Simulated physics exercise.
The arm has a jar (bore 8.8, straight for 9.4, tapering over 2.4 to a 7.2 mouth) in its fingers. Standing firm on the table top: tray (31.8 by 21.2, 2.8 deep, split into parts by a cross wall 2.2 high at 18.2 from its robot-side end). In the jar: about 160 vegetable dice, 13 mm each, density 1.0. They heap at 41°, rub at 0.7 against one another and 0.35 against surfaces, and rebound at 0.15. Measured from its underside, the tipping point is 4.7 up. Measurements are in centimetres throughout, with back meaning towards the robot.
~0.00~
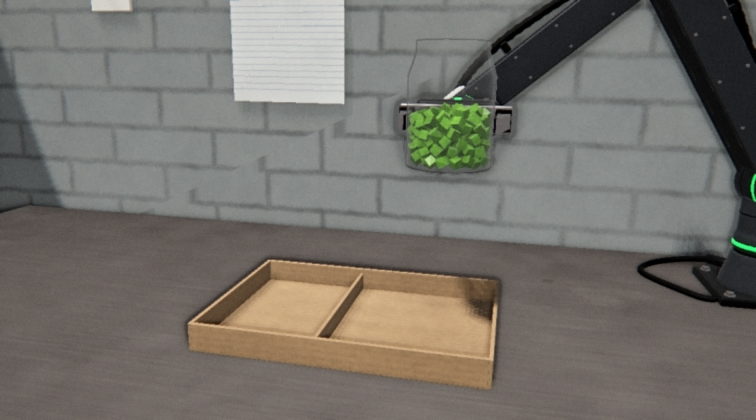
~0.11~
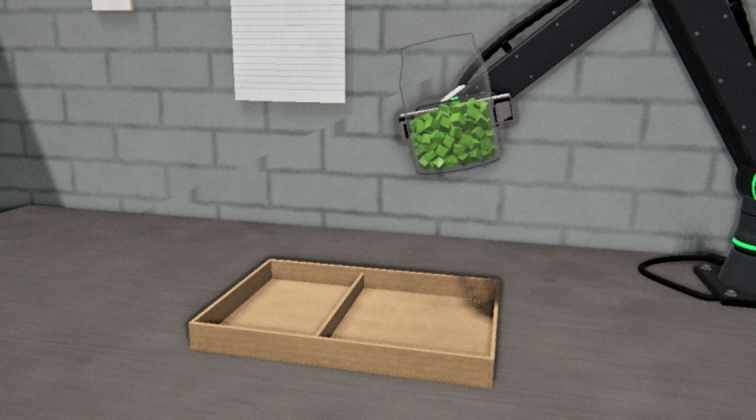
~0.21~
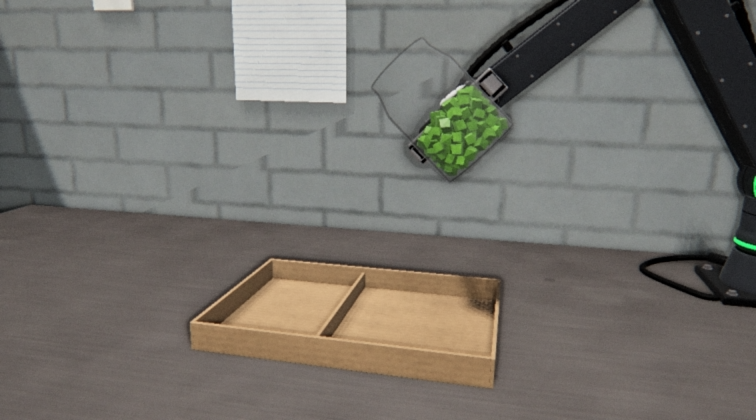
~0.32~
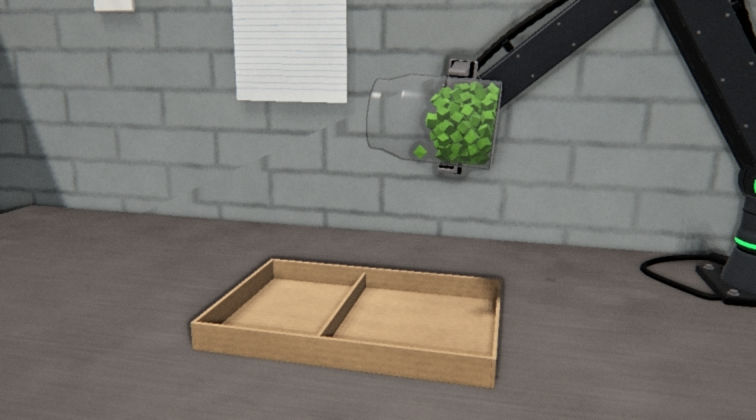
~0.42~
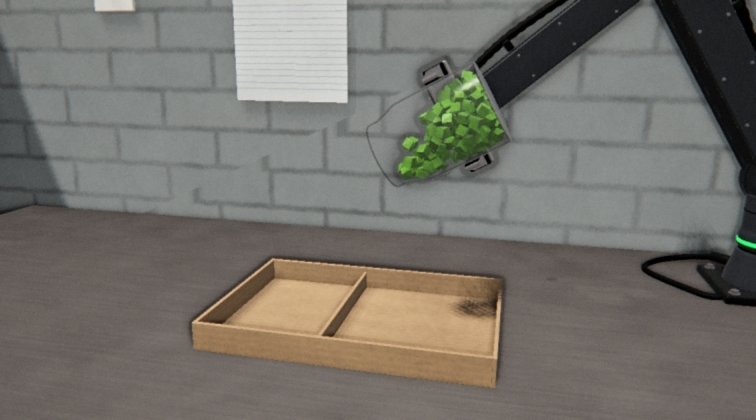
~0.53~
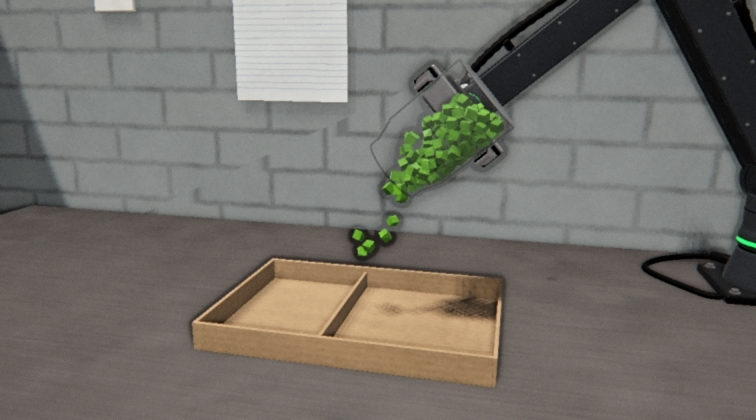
A clear jar of green cubes tilts left in a robot arm's grip, dropping several cubes.
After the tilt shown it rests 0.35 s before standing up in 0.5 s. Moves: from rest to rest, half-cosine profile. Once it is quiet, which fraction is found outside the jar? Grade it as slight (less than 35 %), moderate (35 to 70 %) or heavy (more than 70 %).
Heavy, more than 70 %.
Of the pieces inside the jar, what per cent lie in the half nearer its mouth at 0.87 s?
Mouth-half fraction: Approx. 100 %.
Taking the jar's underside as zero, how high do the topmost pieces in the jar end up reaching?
Roughly 2.5 cm up.
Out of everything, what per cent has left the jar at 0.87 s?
Some 80 per cent.
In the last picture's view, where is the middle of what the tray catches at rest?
In the last view, around (360, 315).
By 0.87 s, tipped 131°, highest piece 21 above the table; 68 in the robot-side part, 34 in the jar, 23 in the far-side part, 31 in flight or on a rim.
By 1.21 s, tipped 34°, highest piece 29 above the table; 96 in the robot-side part, 40 in the far-side part, 20 in the jar.
By 1.58 s, upright, highest piece 22 above the table; 96 in the robot-side part, 40 in the far-side part, 20 in the jar.
By 2.28 s, upright, highest piece 22 above the table; 96 in the robot-side part, 40 in the far-side part, 20 in the jar.
Final count, 96 in the robot-side part, 40 in the far-side part, 20 in the jar. That is 87 % outside the jar.
